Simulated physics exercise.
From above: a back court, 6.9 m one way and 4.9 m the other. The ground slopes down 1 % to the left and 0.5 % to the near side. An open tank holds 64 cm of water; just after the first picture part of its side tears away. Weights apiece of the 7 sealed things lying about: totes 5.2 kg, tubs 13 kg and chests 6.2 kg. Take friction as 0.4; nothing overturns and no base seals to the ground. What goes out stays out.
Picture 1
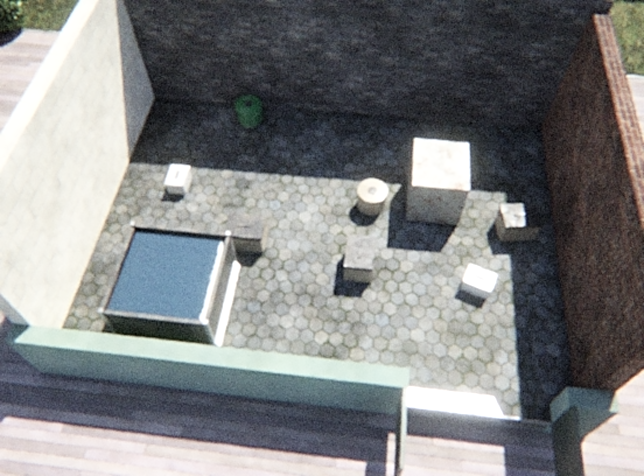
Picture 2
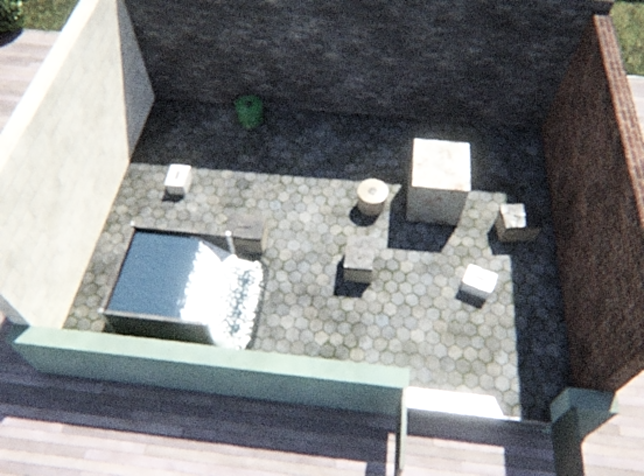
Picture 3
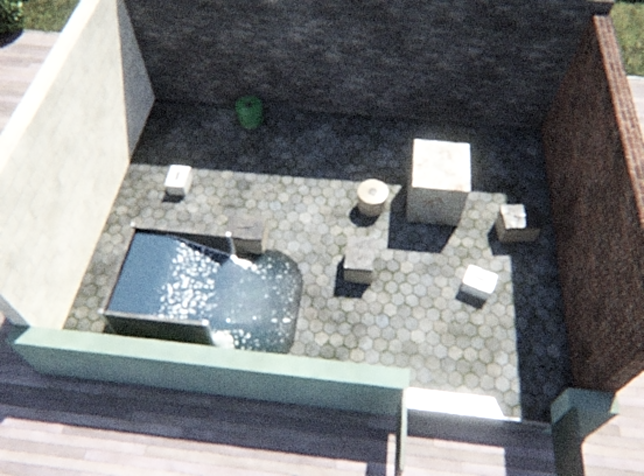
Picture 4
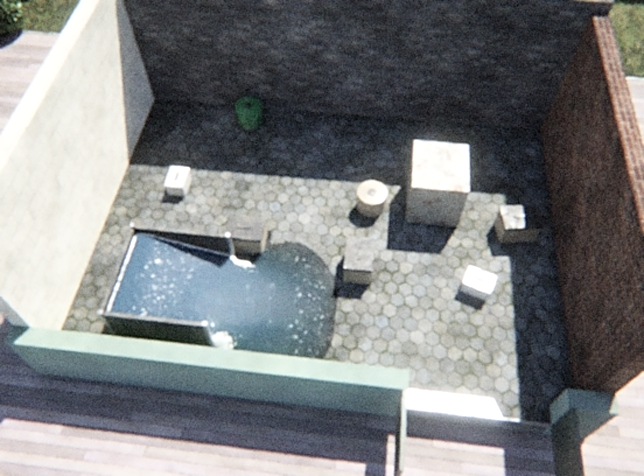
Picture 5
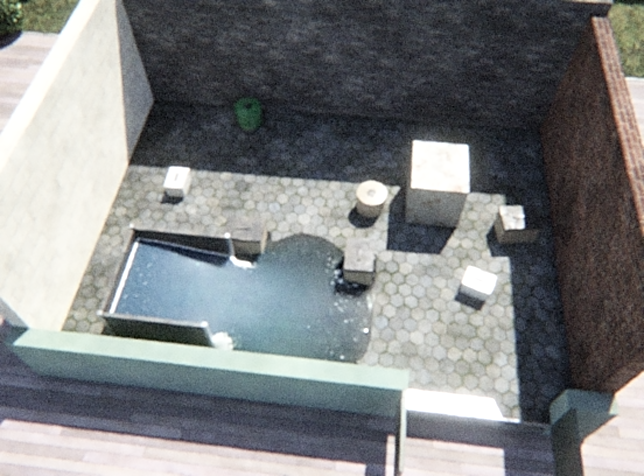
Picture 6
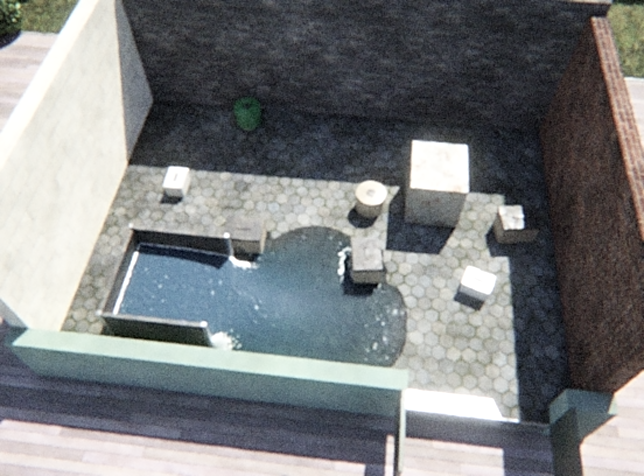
Water pours from an open tank's right side and spreads rightward across the paved court.
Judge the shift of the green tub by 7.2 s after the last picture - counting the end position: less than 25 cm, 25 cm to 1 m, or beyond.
Green tub barely shifts.
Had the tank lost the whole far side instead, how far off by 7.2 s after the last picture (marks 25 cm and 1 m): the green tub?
Then the green tub gets carried off.
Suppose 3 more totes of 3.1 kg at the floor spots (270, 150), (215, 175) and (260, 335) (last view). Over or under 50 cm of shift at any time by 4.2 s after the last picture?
In turn: Under, short of it, past it.
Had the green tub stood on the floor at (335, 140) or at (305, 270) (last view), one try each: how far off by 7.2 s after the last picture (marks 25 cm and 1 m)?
In turn: It stays put; it ends far away.
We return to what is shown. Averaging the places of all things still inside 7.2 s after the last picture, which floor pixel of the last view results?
At about (288, 172).
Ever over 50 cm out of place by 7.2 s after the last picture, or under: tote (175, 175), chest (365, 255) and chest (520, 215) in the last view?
In turn: Short of it, past it, past it.
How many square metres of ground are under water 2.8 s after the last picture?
Some 21 m2.
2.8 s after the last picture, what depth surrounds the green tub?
About 0 cm.
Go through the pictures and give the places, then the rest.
The first picture shows the green tub at (249, 104), on the bottom; 1.7 m2 under water; 0 of 7 have shifted.
The second picture shows the green tub at (249, 104), on the bottom; 2.5 m2 under water; 0 of 7 have shifted.
The third picture shows the green tub at (249, 105) rests on the ground; water covers 3.4 m2; 0 of 7 have shifted.
The fourth picture shows the green tub at (248, 106) rests on the ground; water covers 4.4 m2; 0 of 7 have shifted.
The fifth picture shows the green tub at (248, 106), on the bottom; water covers 5.5 m2; 0 of 7 have shifted.
The sixth picture shows the green tub at (247, 106) rests on the ground; 6.5 m2 under water; 1 of 7 have shifted.
Then, 0.9 s after the last picture the green tub is near (247, 106), 0.0 m from its start, aground; 0 of 7 are out; 0 afloat.
Then, 2.8 s after the last picture the green tub is near (247, 106), 0.0 m from its start, aground; 0 of 7 are out; 1 afloat.
Then, 4.8 s after the last picture the green tub is near (247, 106), 0.0 m from its start, aground; 0 of 7 are out; 2 afloat.
Then, 7.2 s after the last picture the green tub is near (247, 106), 0.0 m from its start, aground; 0 of 7 are out; 1 afloat.
